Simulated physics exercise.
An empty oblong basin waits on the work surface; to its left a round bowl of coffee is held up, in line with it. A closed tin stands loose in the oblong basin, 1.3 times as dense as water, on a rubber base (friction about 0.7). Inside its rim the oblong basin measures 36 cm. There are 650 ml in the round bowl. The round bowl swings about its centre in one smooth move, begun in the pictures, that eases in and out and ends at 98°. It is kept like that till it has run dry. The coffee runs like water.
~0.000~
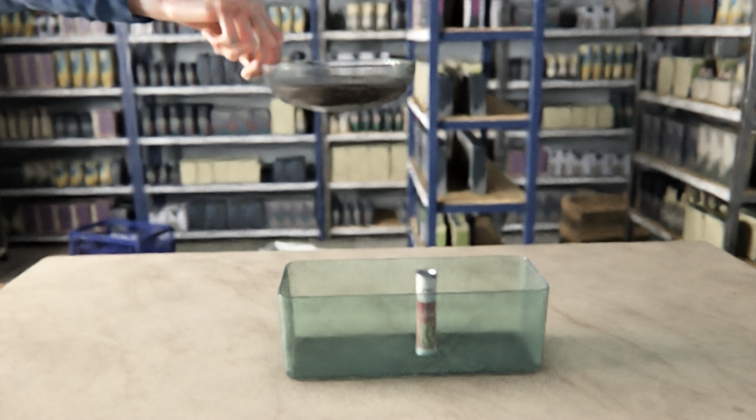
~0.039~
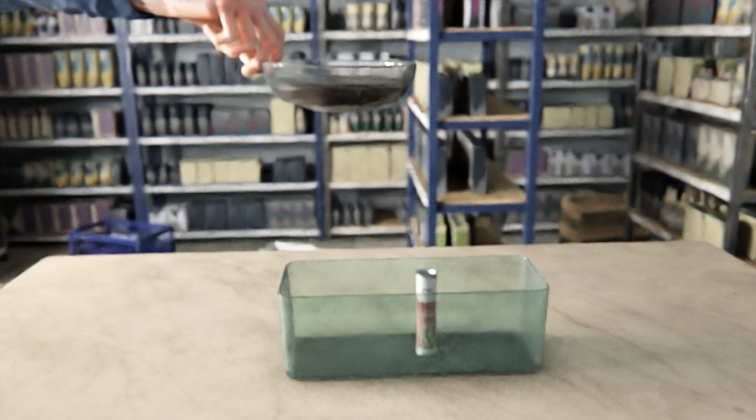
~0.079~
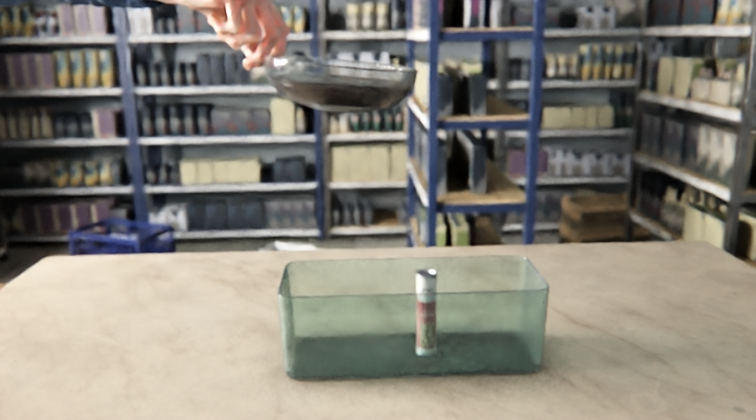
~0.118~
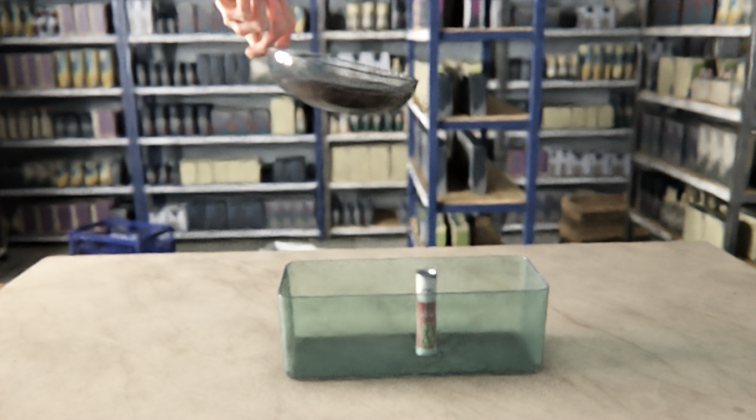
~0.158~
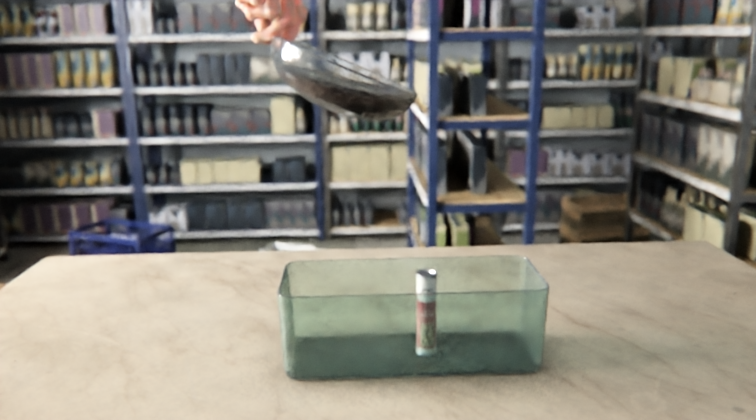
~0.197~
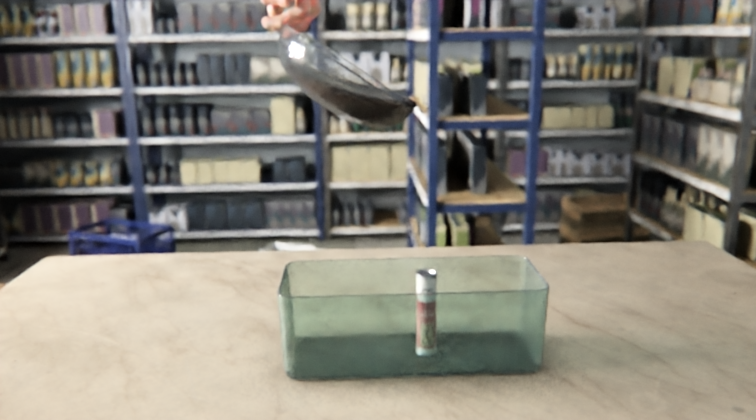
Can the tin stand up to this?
It goes over.
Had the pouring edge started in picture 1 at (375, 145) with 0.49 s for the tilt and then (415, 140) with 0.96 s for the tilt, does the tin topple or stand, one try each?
First it topples; then it remains upright.
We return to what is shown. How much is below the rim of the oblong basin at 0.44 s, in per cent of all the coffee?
Some 10 per cent.
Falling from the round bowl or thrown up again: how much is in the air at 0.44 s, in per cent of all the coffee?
Near 90 in a hundred.
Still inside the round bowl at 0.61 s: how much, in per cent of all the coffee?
Near 0 in a hundred.
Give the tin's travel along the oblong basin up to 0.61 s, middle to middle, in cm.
Some 1 cm.
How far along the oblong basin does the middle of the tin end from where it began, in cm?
About 9.0 cm.
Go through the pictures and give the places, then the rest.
The first picture shows tilt 0°; pouring edge (415, 63); surface from (271, 82) to (408, 79); the oblong basin's rim runs from (282, 280) to (537, 273); the tin's top is at (427, 277).
The second picture shows tilt 2°; pouring edge (415, 65); surface from (271, 81) to (408, 81).
The third picture shows tilt 6°; pouring edge (416, 72); surface from (272, 77) to (408, 84).
The fourth picture shows tilt 13°; pouring edge (417, 82); surface from (274, 72) to (404, 89).
The fifth picture shows tilt 23°; pouring edge (416, 95); surface from (279, 66) to (392, 92).
The sixth picture shows tilt 34°; pouring edge (412, 109); surface from (285, 63) to (393, 97); 2 per cent is over the edge.
Then, 0.44 s in, the tilt is 95° and 1 per cent is still to pour; the tin stands where it began.
Then, 0.61 s in, the tilt is 98° and 0 per cent is still to pour; the tin stands 1 cm from where it began.
Then, 0.79 s in, the tilt is 98° and 0 per cent is still to pour; the tin leans 32°.
Then, 0.99 s in, the tilt is 98° and 0 per cent is still to pour; the tin lies on its side.
Finally, the tin lies on its side.
